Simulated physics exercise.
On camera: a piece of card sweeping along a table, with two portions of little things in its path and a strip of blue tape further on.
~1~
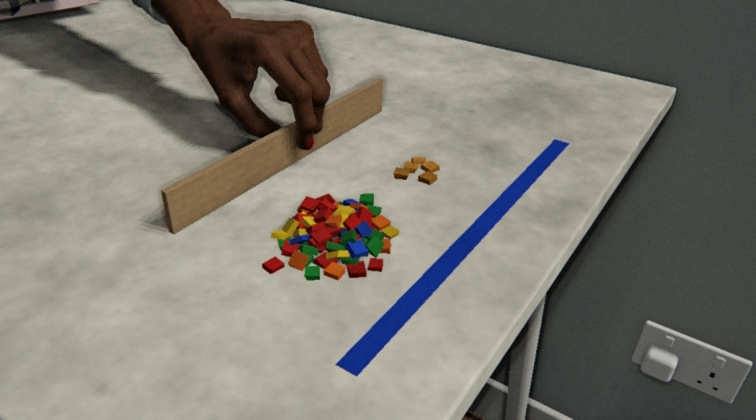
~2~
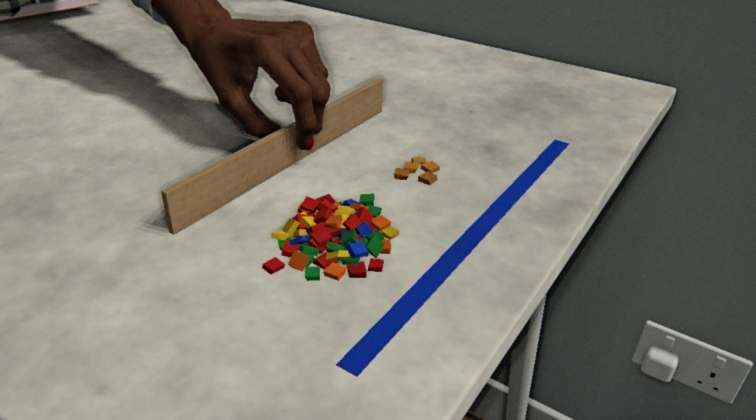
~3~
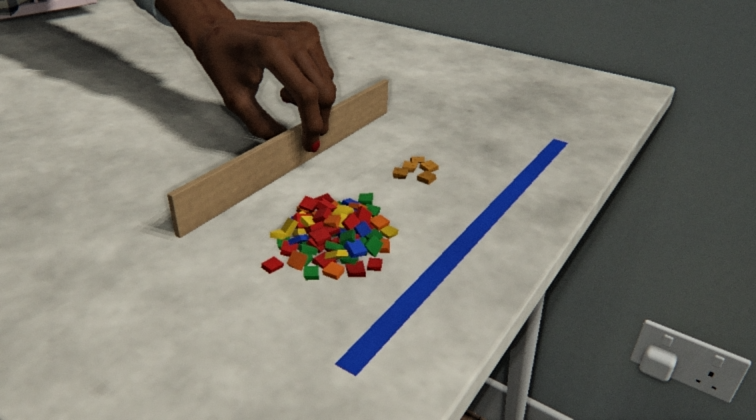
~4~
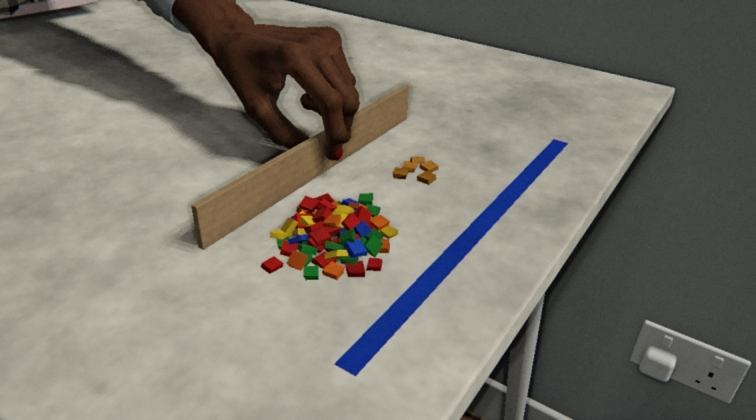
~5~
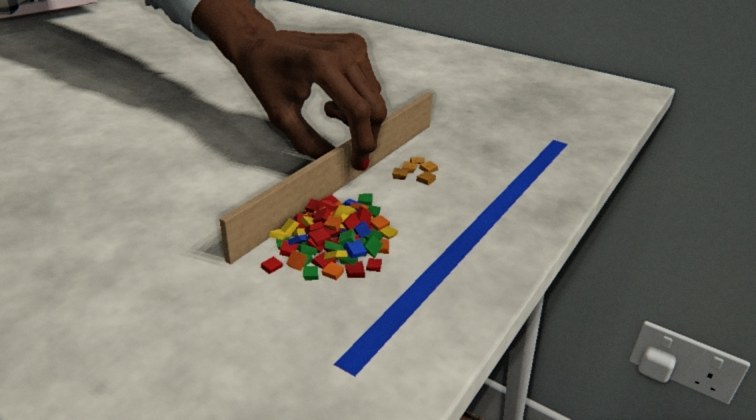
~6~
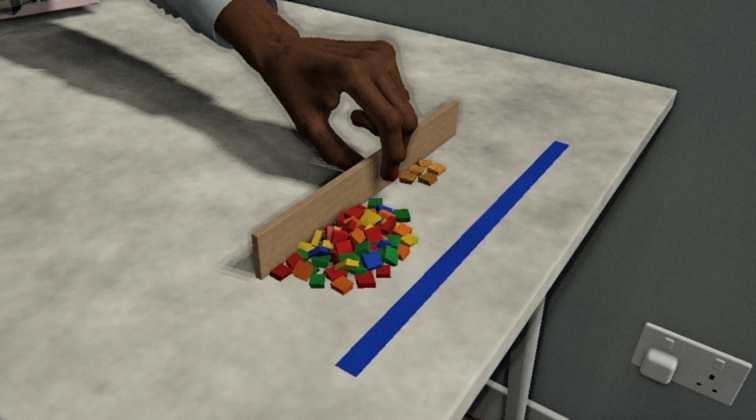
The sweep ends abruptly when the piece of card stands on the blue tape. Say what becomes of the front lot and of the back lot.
The front lot sends some to the floor and the back lot keeps clear of the drop.
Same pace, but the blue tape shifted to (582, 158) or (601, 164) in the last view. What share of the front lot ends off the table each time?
About 70 and 100 per cent.
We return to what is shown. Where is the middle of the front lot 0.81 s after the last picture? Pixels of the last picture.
Close to (474, 297).
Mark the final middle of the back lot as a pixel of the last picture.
Near (526, 210).
Then, 0.25 s after the last picture, piece of card still moving, near (436, 175); front lot all on the table, its front near (445, 305); back lot all on the table, its front near (480, 197).
Then, 0.53 s after the last picture, piece of card stopped at the blue tape; front lot a small part over the edge; back lot all on the table, its front near (540, 218).
Then, 0.81 s after the last picture, piece of card stopped at the blue tape; front lot about a quarter over the edge; back lot all on the table, its front near (540, 218).
At rest, piece of card stopped at the blue tape; front lot about a quarter over the edge; back lot all on the table, its front near (540, 218).
